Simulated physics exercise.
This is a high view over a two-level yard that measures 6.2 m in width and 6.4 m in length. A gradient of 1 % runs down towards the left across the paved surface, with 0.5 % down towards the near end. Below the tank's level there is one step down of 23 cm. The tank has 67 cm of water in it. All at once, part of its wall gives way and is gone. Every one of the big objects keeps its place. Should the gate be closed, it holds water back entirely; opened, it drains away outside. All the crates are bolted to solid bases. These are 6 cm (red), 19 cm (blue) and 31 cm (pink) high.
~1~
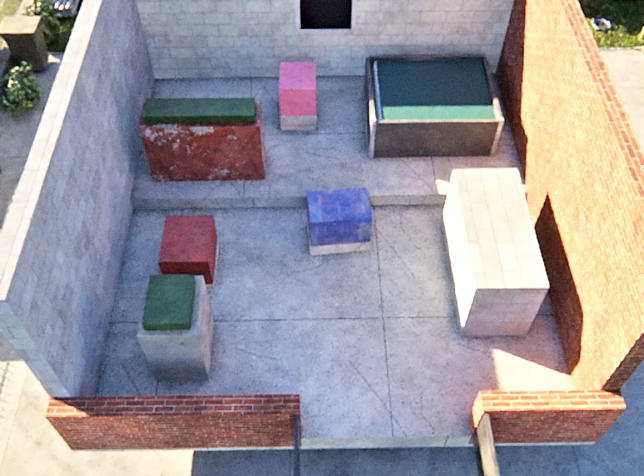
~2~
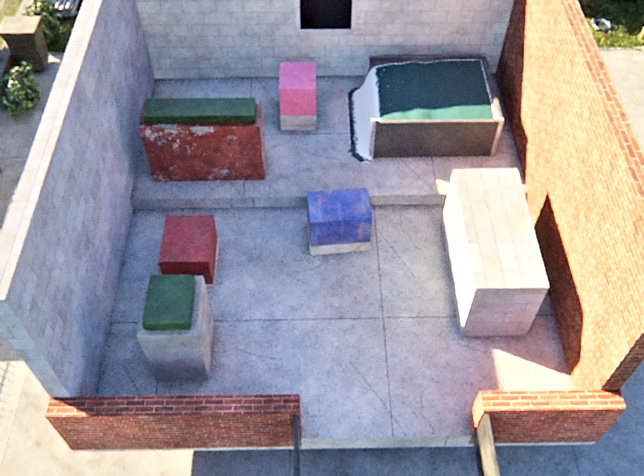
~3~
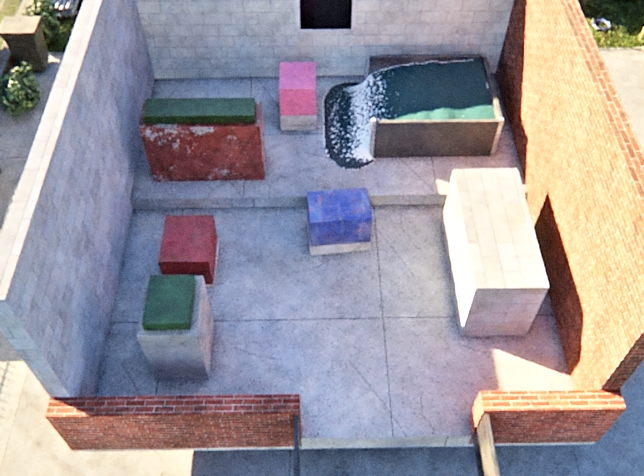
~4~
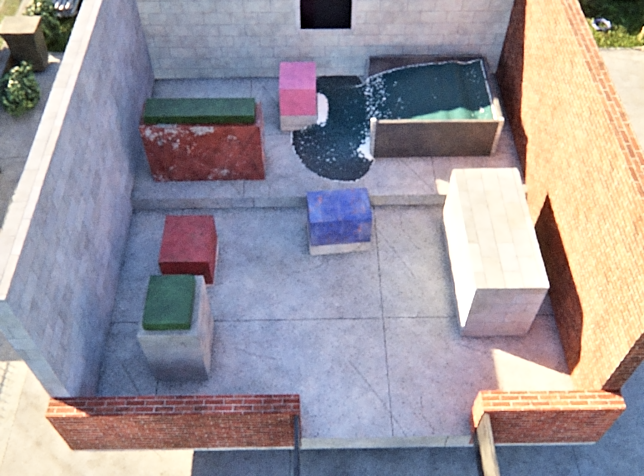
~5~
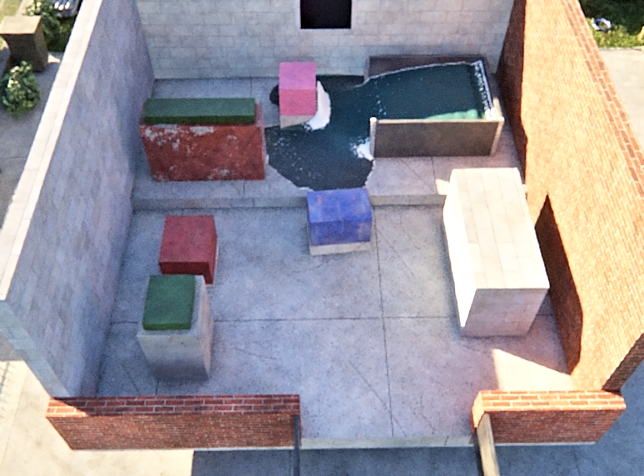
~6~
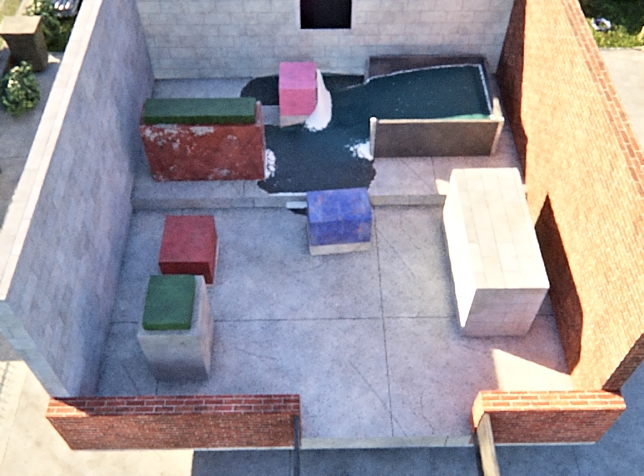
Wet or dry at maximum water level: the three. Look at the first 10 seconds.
Outcome: The red crate is touched by water. The blue crate remains untouched. The pink crate is touched by water.
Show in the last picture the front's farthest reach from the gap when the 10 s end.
That's around (91, 423) in the last picture.
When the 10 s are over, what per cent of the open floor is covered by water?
90 %.
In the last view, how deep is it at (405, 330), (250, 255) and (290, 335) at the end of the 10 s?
Roughly 7, 5, 4 cm.
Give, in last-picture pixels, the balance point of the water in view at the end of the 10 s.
I'd put it close to (298, 230).
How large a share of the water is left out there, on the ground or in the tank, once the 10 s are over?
I'd say close to 92 percent is still there.
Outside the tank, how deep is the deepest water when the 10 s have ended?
It gets to some 11 cm.
A moment later water covers 25 % of the floor and is deepest (44 cm) near (327, 120); red plinth reached, blue plinth reached, pink plinth reached.
Soon after water covers 45 % of the floor and is deepest (36 cm) near (145, 130); red plinth reached, blue plinth reached, pink plinth reached.
Next water covers 60 % of the floor and is deepest (24 cm) near (236, 407); red plinth reached, blue plinth reached, pink plinth reached.
Later on water covers 85 % of the floor and is deepest (18 cm) near (111, 323); red plinth reached, blue plinth reached, pink plinth reached.
At the end water covers 90 % of the floor and is deepest (11 cm) near (96, 396); highest at the red plinth 17 cm, highest at the blue plinth 15 cm, highest at the pink plinth 74 cm.
